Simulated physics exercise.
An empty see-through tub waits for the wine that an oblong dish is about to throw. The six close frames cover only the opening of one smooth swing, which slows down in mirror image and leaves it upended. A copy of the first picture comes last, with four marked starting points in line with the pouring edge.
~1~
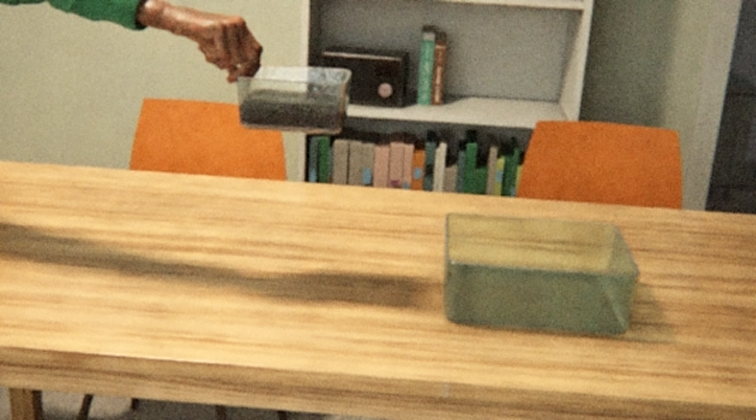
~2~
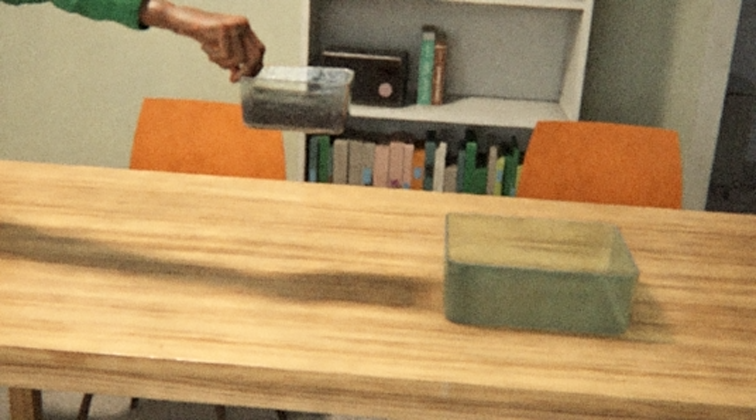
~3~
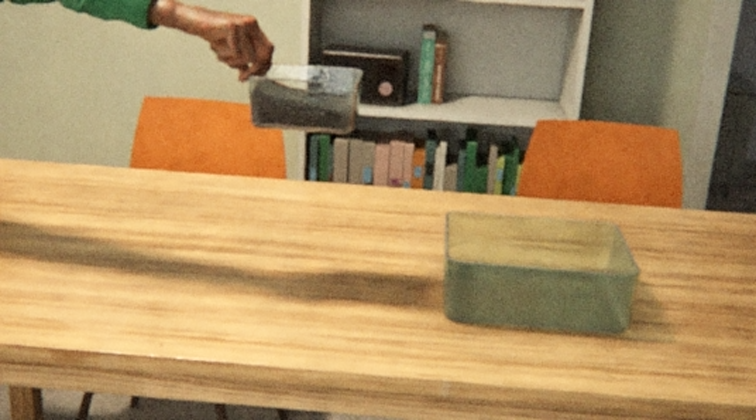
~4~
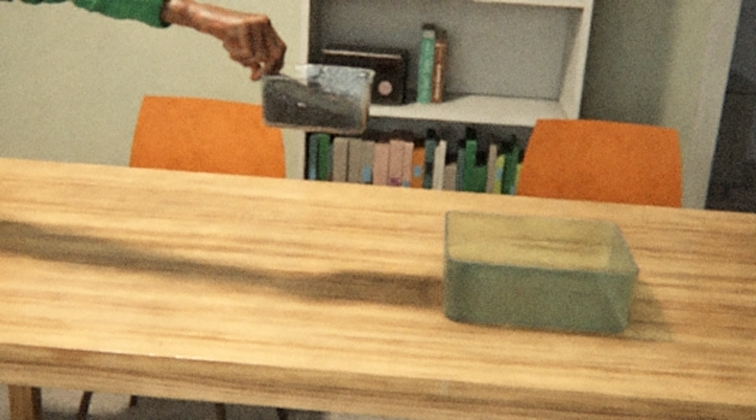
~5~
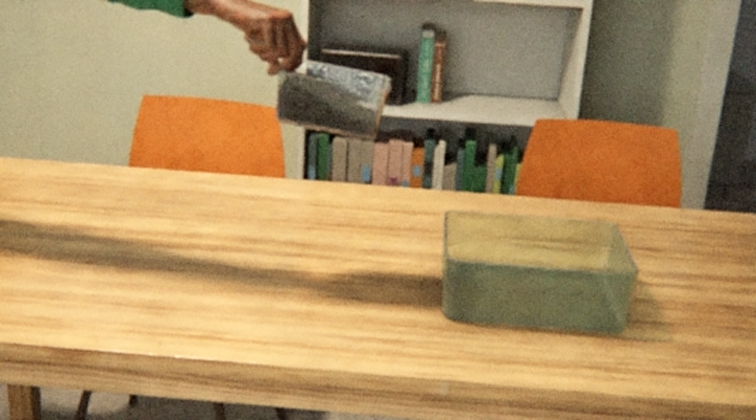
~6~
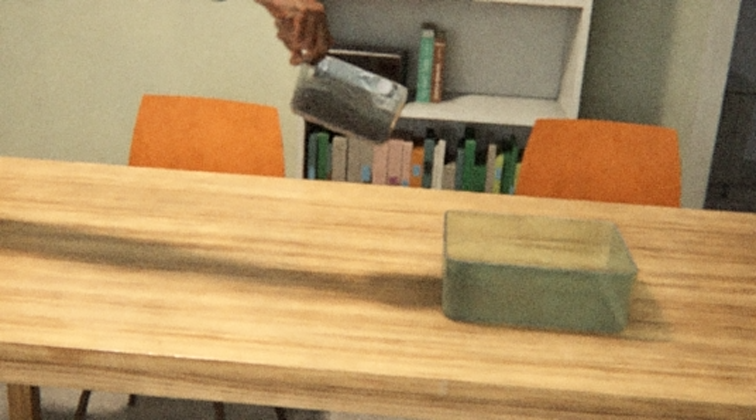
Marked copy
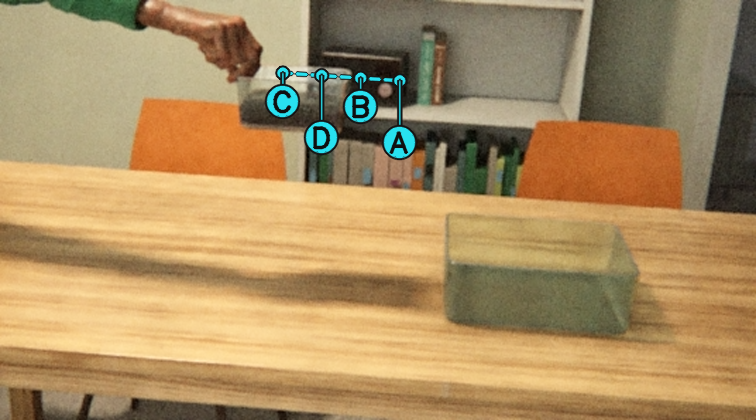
A hand in a green sleeve holds a small clear oblong dish of dark liquid level above a wooden table, barely moving at first. It then carries the dish a short way right, toward a larger, empty see-through tub, and tilts its right end gently downward.
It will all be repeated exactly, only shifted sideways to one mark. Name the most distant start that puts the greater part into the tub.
The limit is D.
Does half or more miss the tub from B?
No, not at all.
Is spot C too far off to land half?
Yes, that goes wrong.
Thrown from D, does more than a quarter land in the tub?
Yes.
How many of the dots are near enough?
Three.
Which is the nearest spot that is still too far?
It is C.
On the marked copy, A at (399, 80); B at (360, 78); C at (282, 73); D at (321, 75).
For spot A, about 84 % lands in the tub, 5 % falls short and 11 % goes beside or beyond.
For spot B, about 79 % lands in the tub, 12 % falls short and 8 % goes beside or beyond.
For spot C, about 35 % lands in the tub, 60 % falls short and 5 % goes beside or beyond.
For spot D, about 63 % lands in the tub, 31 % falls short and 7 % goes beside or beyond.
